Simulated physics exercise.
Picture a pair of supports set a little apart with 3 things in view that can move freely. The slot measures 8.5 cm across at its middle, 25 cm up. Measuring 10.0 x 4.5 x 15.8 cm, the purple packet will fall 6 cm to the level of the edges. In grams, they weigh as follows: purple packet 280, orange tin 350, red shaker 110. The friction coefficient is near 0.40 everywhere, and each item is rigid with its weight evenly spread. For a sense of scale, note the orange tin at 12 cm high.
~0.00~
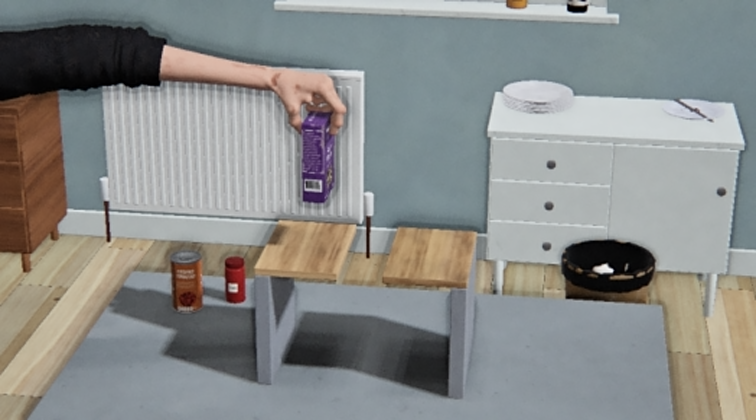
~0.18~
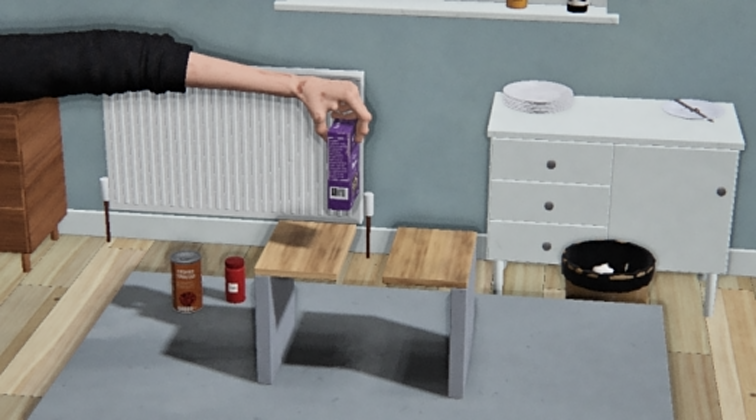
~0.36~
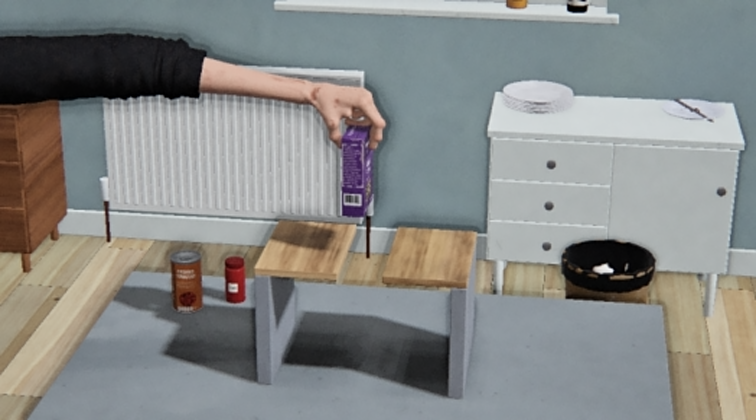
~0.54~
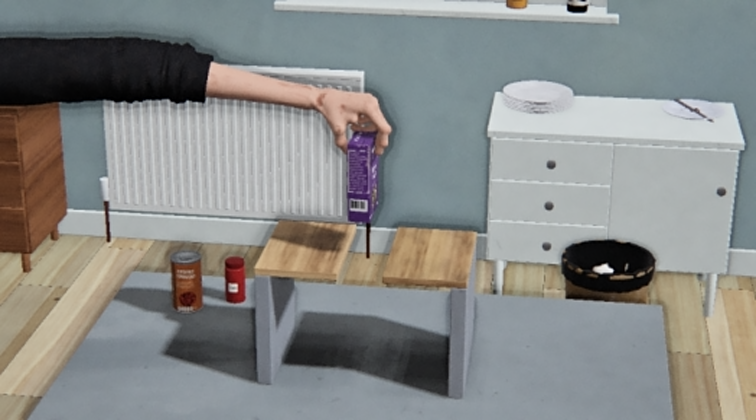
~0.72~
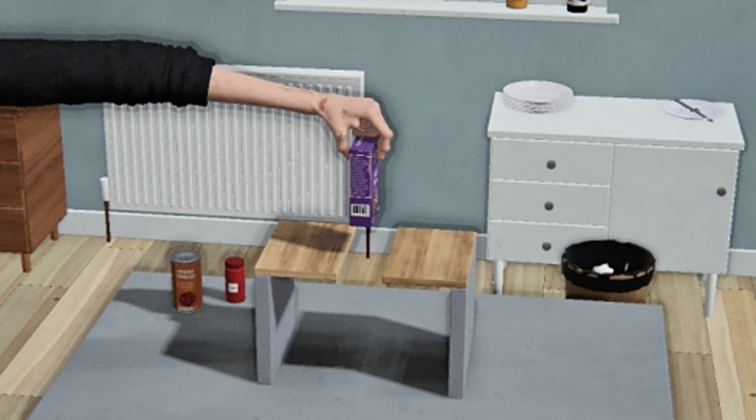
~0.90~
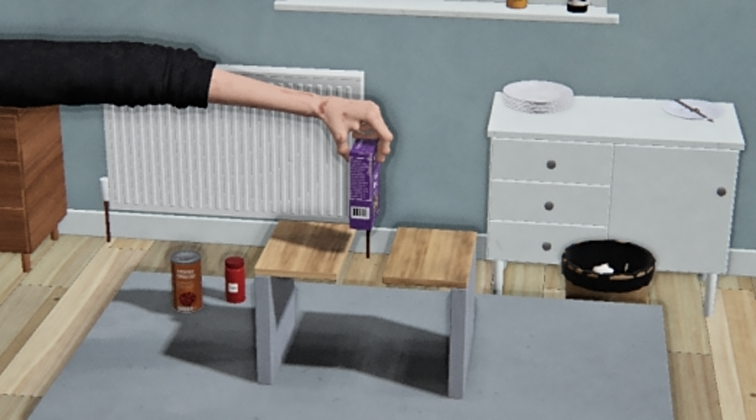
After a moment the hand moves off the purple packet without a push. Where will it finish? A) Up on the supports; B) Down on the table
Down on the table (B).
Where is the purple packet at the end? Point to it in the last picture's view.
Look near (364, 327) in the last picture.
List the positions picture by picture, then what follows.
In the first frame, 10 cm from its drop point; purple packet (318, 156); orange tin (187, 282).
In the second frame, 6 cm from its drop point; purple packet (344, 163); orange tin (187, 282).
In the third frame, 3 cm from its drop point; purple packet (357, 169); orange tin (187, 282).
In the fourth frame, 2 cm from its drop point; purple packet (363, 175); orange tin (187, 282).
In the fifth frame, held still over the gap; purple packet (365, 180); orange tin (187, 282).
In the sixth frame, held still over the gap; purple packet (365, 183); orange tin (187, 282).
After 1.10 s, purple packet moved 5 cm near (365, 206).
After 1.20 s, purple packet moved 20 cm near (364, 275).
After 1.30 s, purple packet moved 31 cm near (364, 326).
In the end (1.9 s), not toppled but over 4 cm from the start, purple packet; the other 2 under 4 cm from the start. At the end, from the last picture's camera, purple packet near (364, 327). The packet drops through.
